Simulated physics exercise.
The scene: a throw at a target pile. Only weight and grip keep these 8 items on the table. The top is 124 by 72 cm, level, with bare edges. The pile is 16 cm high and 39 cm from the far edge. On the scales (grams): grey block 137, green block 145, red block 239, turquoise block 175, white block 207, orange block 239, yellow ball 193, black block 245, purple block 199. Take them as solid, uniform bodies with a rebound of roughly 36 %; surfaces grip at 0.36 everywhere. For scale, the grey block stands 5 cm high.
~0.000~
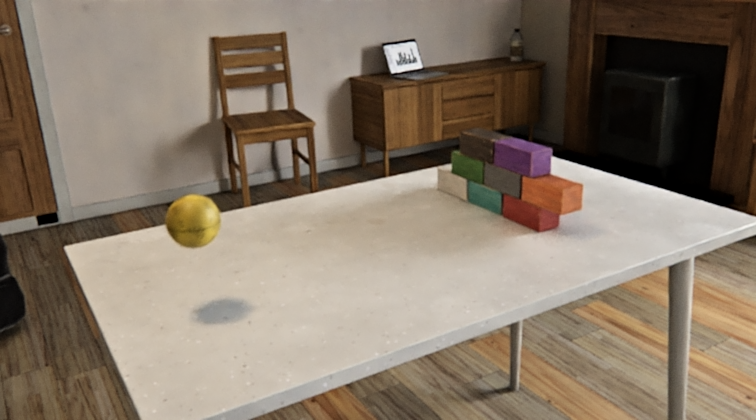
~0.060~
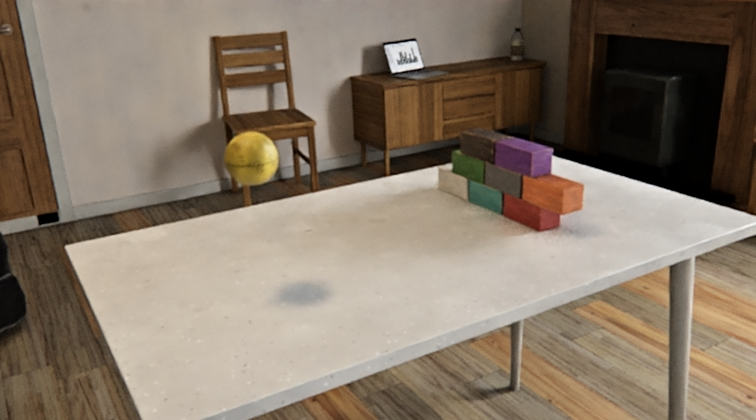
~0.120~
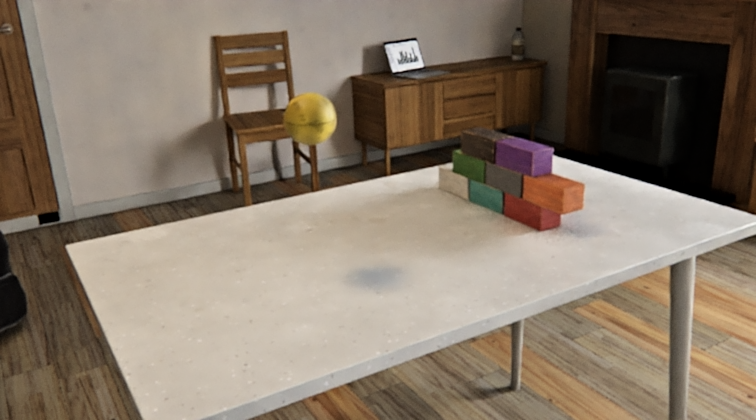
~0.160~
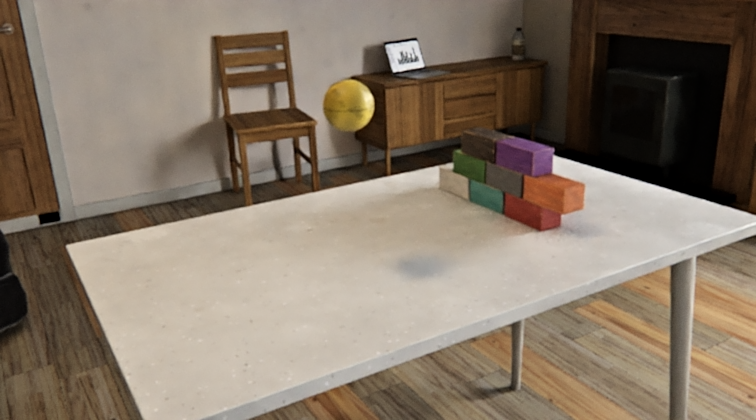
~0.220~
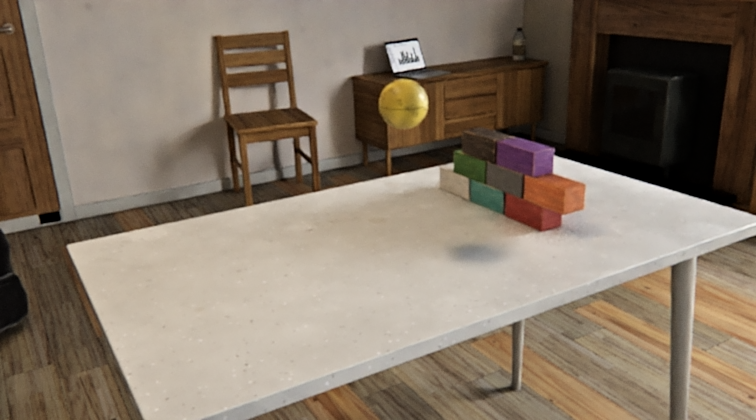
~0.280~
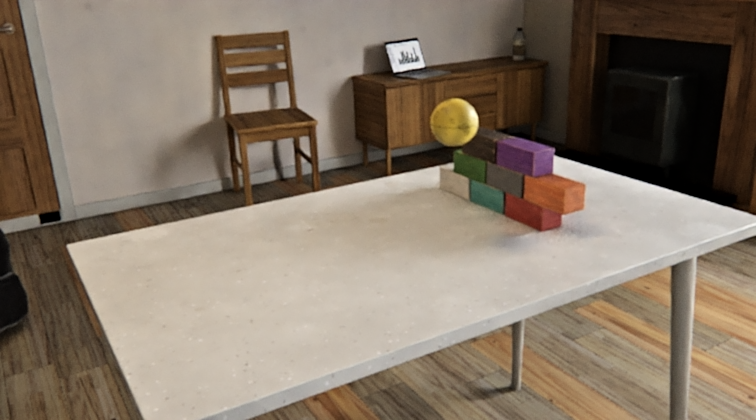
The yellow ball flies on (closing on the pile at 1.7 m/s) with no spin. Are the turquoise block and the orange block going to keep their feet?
The turquoise block is still upright, the orange block falls over.
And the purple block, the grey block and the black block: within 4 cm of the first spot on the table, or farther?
The purple block stays put; the grey block stays put; the black block keeps its place.
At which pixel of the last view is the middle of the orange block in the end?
Around (613, 201).
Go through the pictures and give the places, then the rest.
In the first picture, 63 cm to the stack; yellow ball (193, 222); turquoise block (494, 195); orange block (552, 193).
In the second picture, 53 cm to the stack; yellow ball (252, 159); red block (531, 209).
In the third picture, 43 cm to the stack; yellow ball (310, 119); black block (486, 145).
In the fourth picture, 36 cm to the stack; yellow ball (348, 106); grey block (513, 177).
In the fifth picture, 26 cm to the stack; yellow ball (403, 105); red block (533, 209).
In the sixth picture, 16 cm to the stack; yellow ball (455, 122); turquoise block (496, 194); orange block (554, 192).
Around 0.38 s, yellow ball near (526, 188).
Around 0.48 s, yellow ball near (517, 215); orange block at 12° to upright near (581, 187).
Around 0.58 s, yellow ball near (508, 222); orange block at 52° to upright near (598, 198).
Finally (1.1 s), on their side or leaning hard on the table, orange block; the other 7 still in place (within 4 cm). Final places as that camera would see them, turquoise block near (496, 194), orange block near (613, 201).
